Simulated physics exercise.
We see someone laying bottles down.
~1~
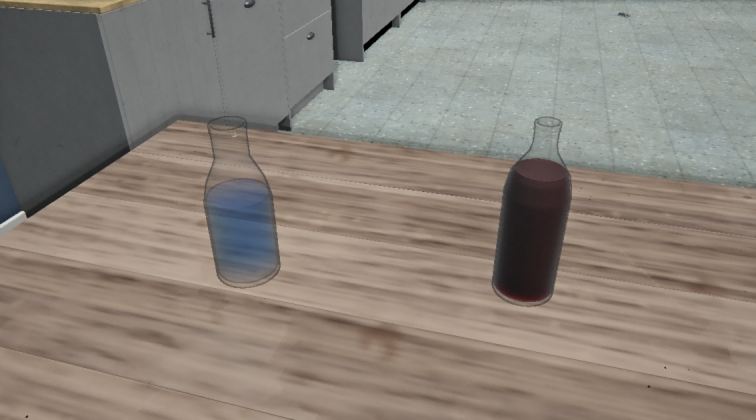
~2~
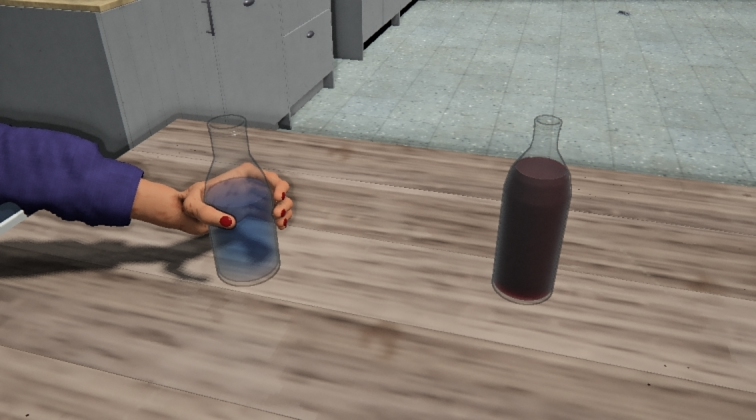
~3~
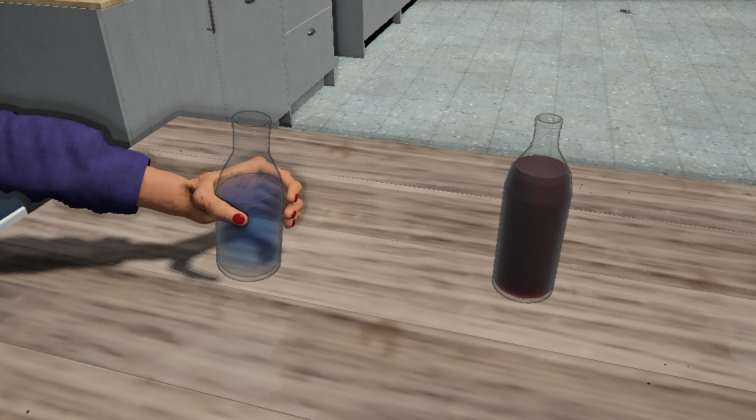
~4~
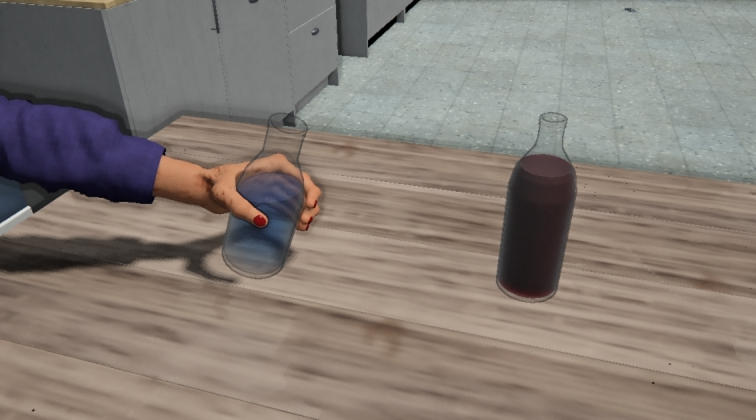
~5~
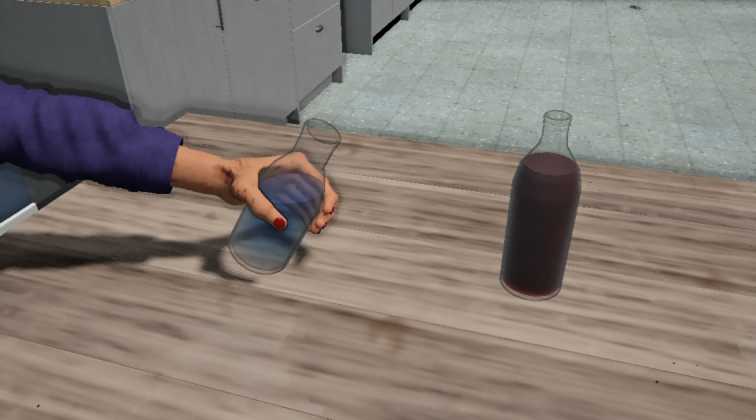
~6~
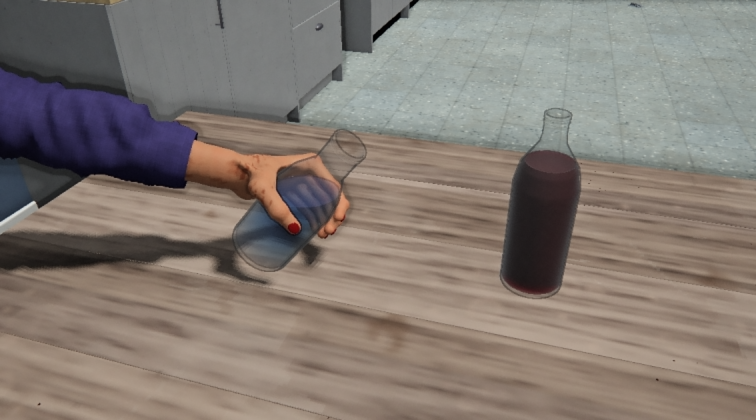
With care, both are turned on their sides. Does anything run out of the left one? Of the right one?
Left: It runs out. Right: It runs out.
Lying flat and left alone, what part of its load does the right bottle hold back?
I make it 35 per cent.
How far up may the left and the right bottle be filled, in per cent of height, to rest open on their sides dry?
About 16 and 24 per cent.
Next, the left bottle is nearly down; left bottle, dry at the neck.
After that, the left bottle lies flat; left bottle, some has come out.
Finally, both lie flat; left bottle, some has come out; right bottle, some has come out.
